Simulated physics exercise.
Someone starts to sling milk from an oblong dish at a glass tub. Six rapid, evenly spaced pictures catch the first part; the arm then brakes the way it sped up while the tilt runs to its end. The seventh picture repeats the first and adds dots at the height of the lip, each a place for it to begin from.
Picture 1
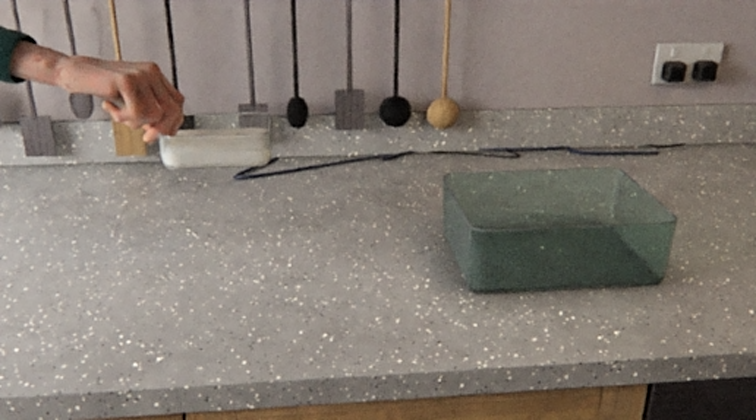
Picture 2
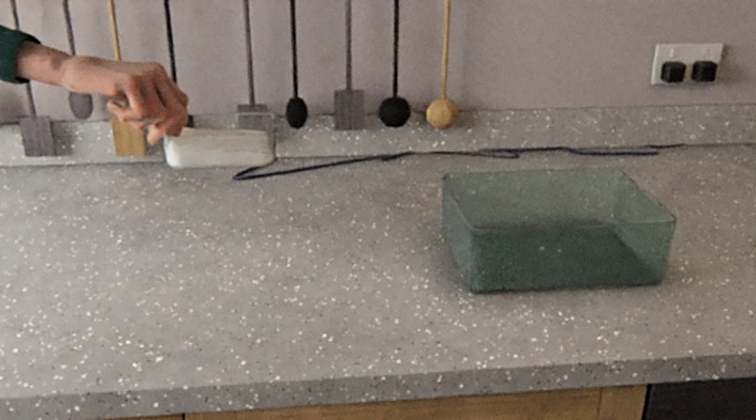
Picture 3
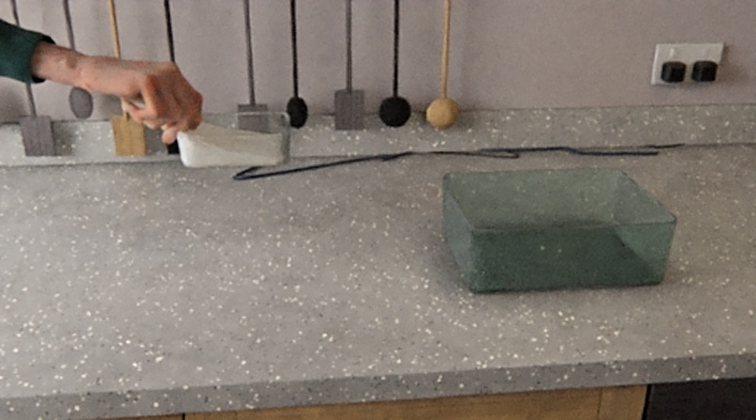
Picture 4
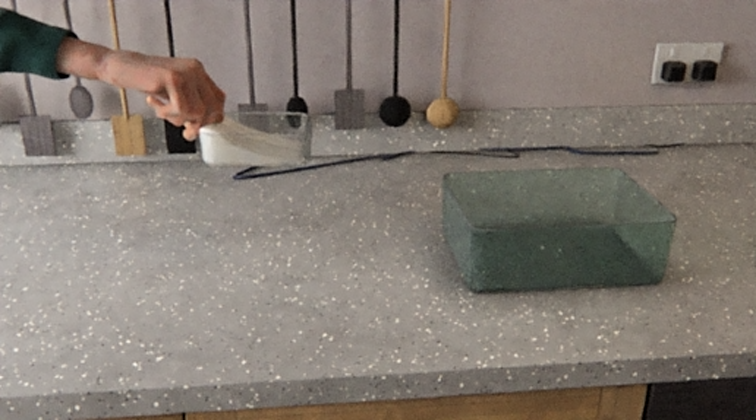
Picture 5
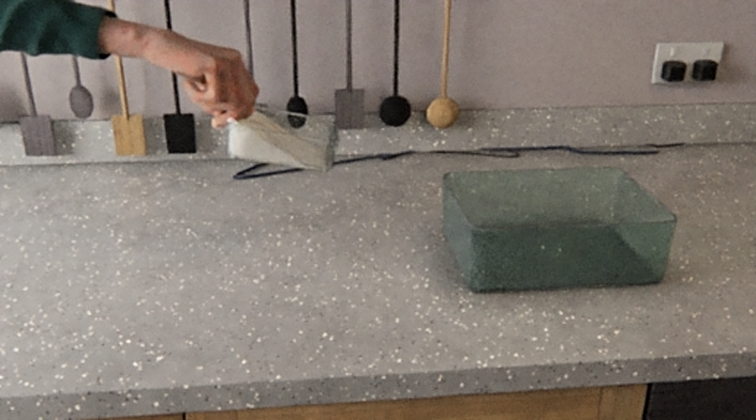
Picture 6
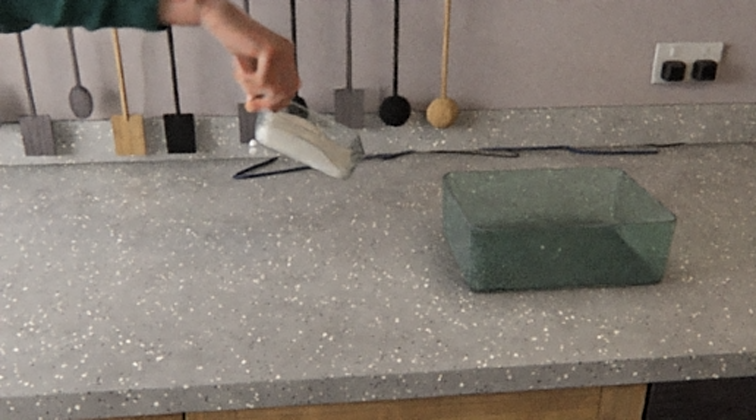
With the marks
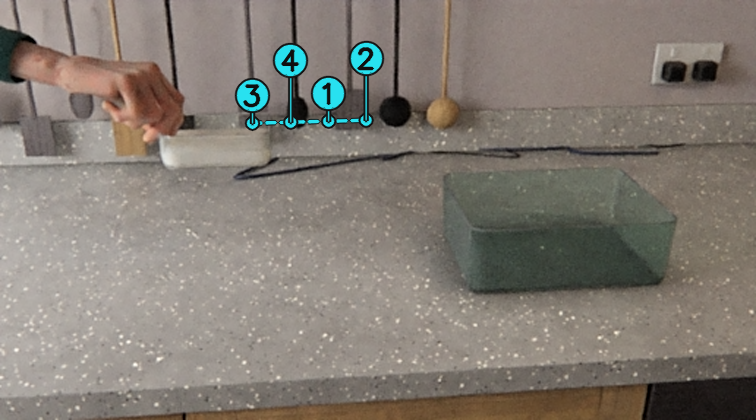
On a speckled grey countertop, a hand carried a small clear dish of milk from the left toward a green glass tub, holding it fairly level at first, then tilting it down to the right.
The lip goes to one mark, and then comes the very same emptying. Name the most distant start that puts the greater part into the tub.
The limit is 4.
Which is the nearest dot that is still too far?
Dot 3.
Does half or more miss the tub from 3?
Yes, it does.
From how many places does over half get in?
Three.
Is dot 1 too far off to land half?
No, that is safe.
On the marked copy, 1 at (328, 121); 2 at (366, 120); 3 at (252, 123); 4 at (290, 122).
With 1, about 82 % lands in the tub, 11 % falls short and 7 % goes beside or beyond.
With 2, about 92 % lands in the tub, 2 % falls short and 6 % goes beside or beyond.
With 3, about 28 % lands in the tub, 65 % falls short and 7 % goes beside or beyond.
With 4, about 72 % lands in the tub, 23 % falls short and 5 % goes beside or beyond.
